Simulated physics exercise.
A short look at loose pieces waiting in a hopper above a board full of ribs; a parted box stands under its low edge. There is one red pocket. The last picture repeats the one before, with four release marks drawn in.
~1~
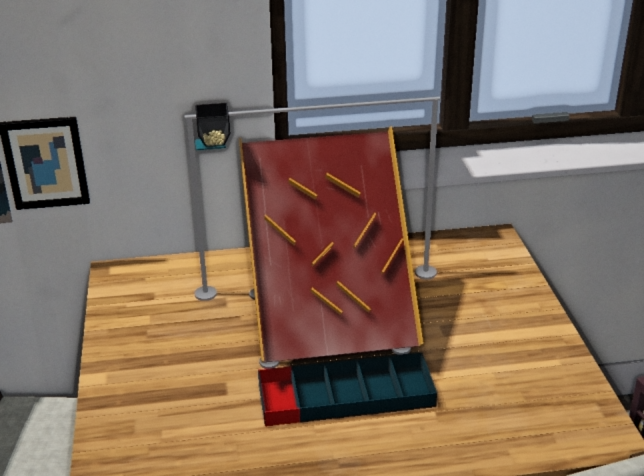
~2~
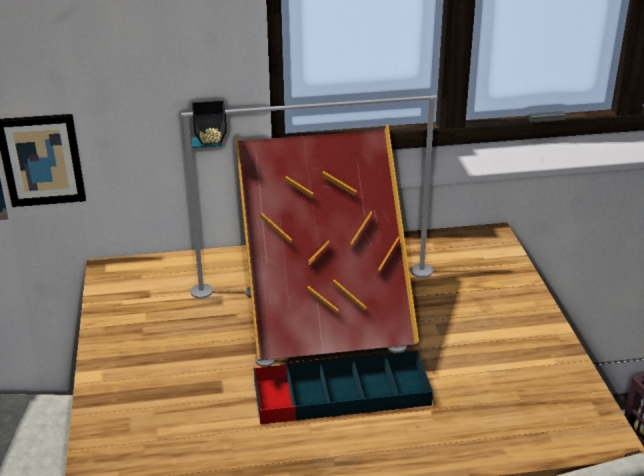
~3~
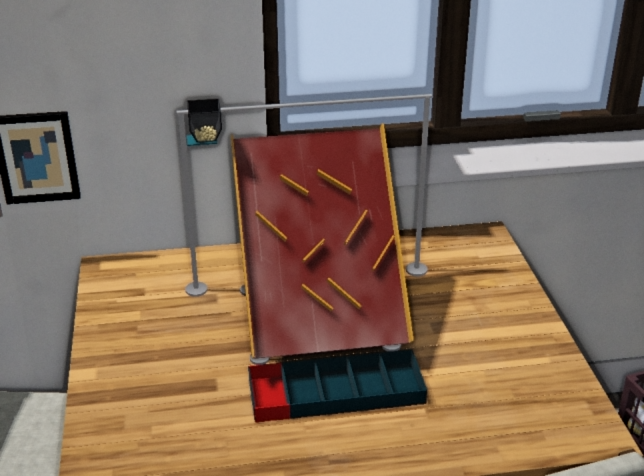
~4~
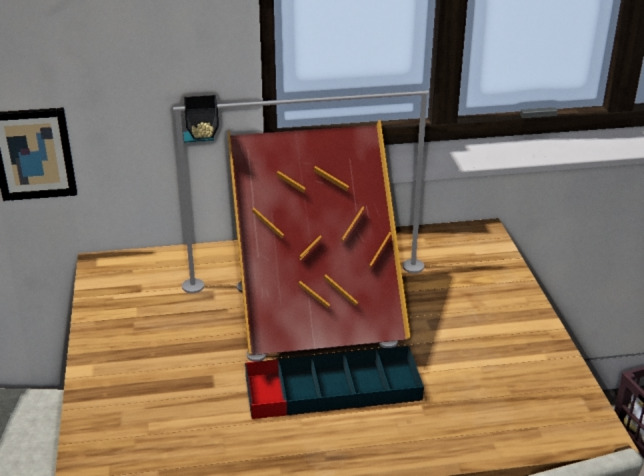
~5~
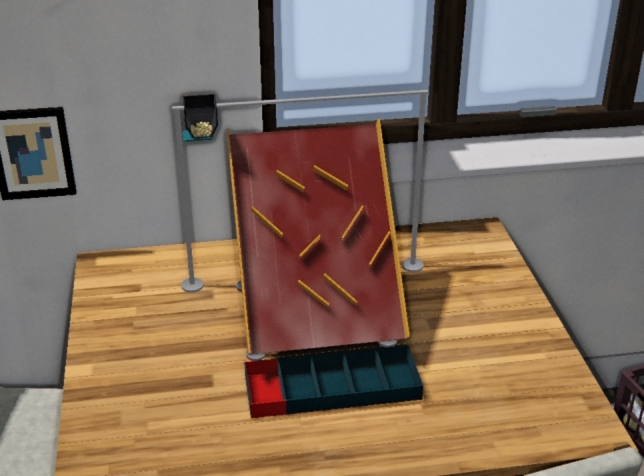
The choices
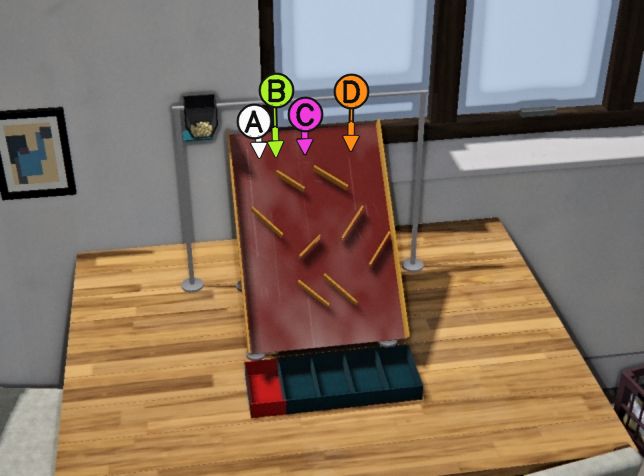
A tilted dark red board with slanted yellow ribs stands on a striped wooden table in a room with grey walls, seen from the front and slightly above. A small black hopper of pale pieces hangs at the left of a grey metal frame, and a box with one red pocket at the left and teal ones beside it sits below. Nothing on the table moves; only the camera shifts slightly, making everything slide a little left.
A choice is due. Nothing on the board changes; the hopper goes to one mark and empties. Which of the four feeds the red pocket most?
The answer is mark A.
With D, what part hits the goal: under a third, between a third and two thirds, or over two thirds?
Under a third.
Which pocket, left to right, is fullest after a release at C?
It is the fifth one.
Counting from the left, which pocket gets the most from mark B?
It is the fifth one.
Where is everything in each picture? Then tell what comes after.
Hopper (214, 140), soya beans, door shut, in the first picture.
Ribs (286, 177) to (313, 194), (323, 172) to (357, 192), (261, 213) to (292, 240), in the second picture.
Ribs (346, 242) to (367, 210), (304, 260) to (324, 239), (374, 269) to (394, 236), in the third picture.
Ribs (299, 281) to (330, 305), (325, 275) to (358, 303), in the fourth picture.
Red pocket (269, 408), number 1 of 5 from the left, in the fifth picture.
On the marked copy, mark A meets the board at (259, 152); mark B meets the board at (275, 151); mark C meets the board at (304, 148); mark D meets the board at (350, 145).
For mark A, roughly a third in the red pocket, roughly half in other pockets, about a tenth outside the box.
For mark B, roughly a quarter in the red pocket, roughly two thirds in other pockets, about a tenth outside the box.
For mark C, roughly a quarter in the red pocket, the larger part in other pockets, just a few outside the box.
For mark D, not one piece in the red pocket, almost all in other pockets, just a few held on the board.
